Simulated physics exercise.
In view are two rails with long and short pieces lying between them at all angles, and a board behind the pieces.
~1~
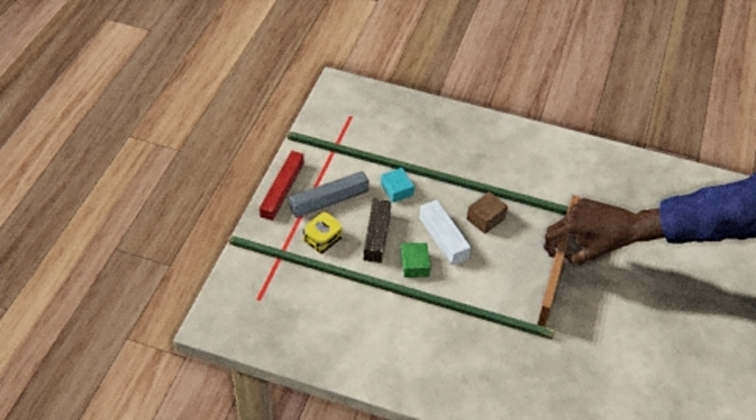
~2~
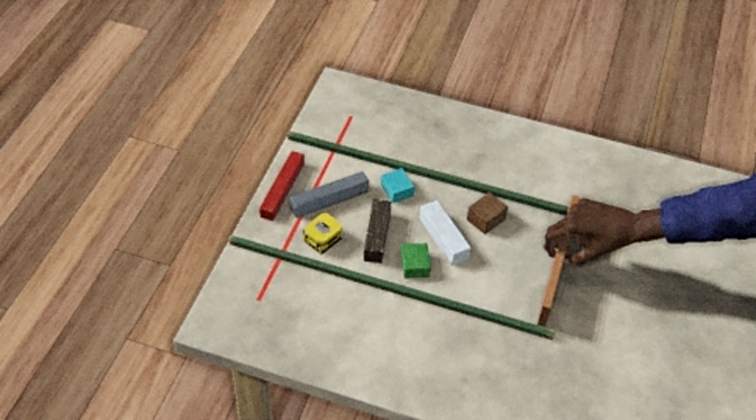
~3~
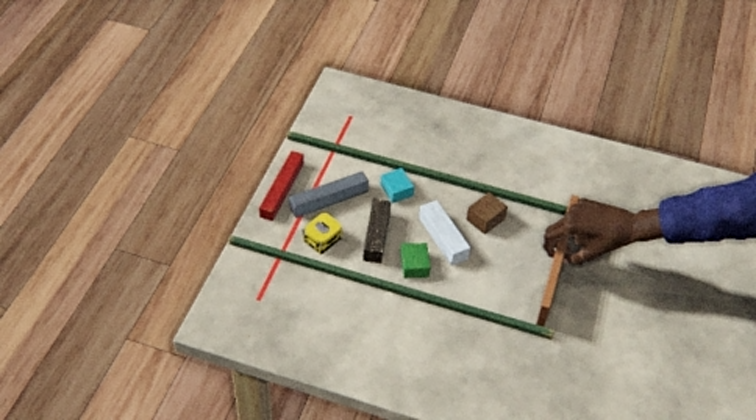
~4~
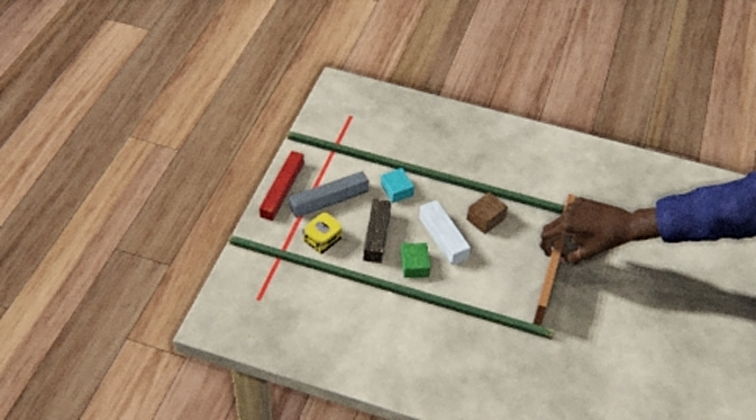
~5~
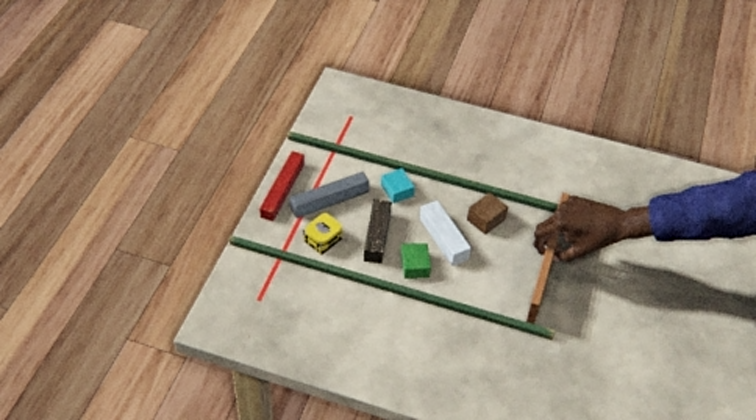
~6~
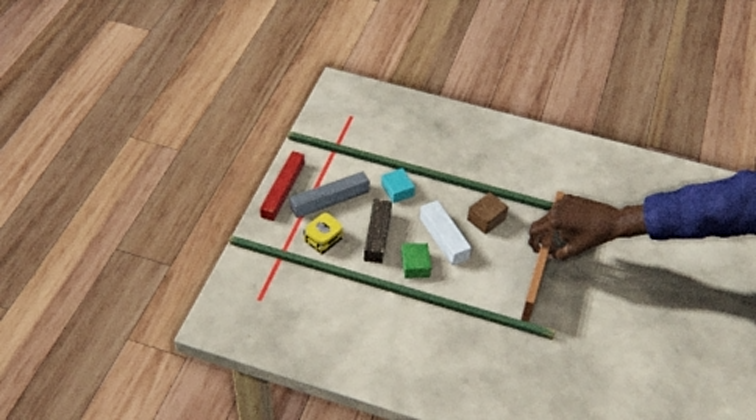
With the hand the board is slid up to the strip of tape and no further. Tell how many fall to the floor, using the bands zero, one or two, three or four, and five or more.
The board is going to sweep off three, or four.
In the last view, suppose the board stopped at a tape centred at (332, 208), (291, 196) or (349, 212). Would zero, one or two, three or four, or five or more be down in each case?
In turn: Zero; five or more; none at all.
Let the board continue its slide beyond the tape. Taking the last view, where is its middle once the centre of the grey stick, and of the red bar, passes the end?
First one: Around (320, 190). Other one: Around (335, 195).
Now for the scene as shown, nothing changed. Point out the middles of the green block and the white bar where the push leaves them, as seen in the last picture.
Final spots - green block (274, 233), white bar (286, 188).
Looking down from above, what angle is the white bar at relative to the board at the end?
The angle is some 30°.
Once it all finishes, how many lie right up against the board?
That makes 3.
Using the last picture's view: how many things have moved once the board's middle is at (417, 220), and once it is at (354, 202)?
The count is 5 at the first point and 8 at the second.
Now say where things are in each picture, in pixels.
In the first frame, red bar (282, 185); grey stick (330, 194); yellow case (323, 234); board (559, 260); tape (309, 201).
In the second frame, grey stick (330, 194); turquoise block (397, 186).
In the third frame, yellow case (323, 234); white bar (444, 233).
In the fourth frame, red bar (282, 185); board (555, 259).
In the fifth frame, grey stick (330, 195); brown block (487, 213).
In the sixth frame, red bar (283, 185); grey stick (330, 194); yellow case (324, 234); board (543, 255); tape (309, 201).
Soon after, none off yet; red bar at rest near (283, 185); grey stick at rest near (330, 194); yellow case at rest near (324, 234).
Then, none off yet; red bar at rest near (283, 185); grey stick moved a little near (318, 191); yellow case moved about its own width near (300, 231).
By the end, the number that fall off is three or four; fallen, yellow case, grey stick and red bar.
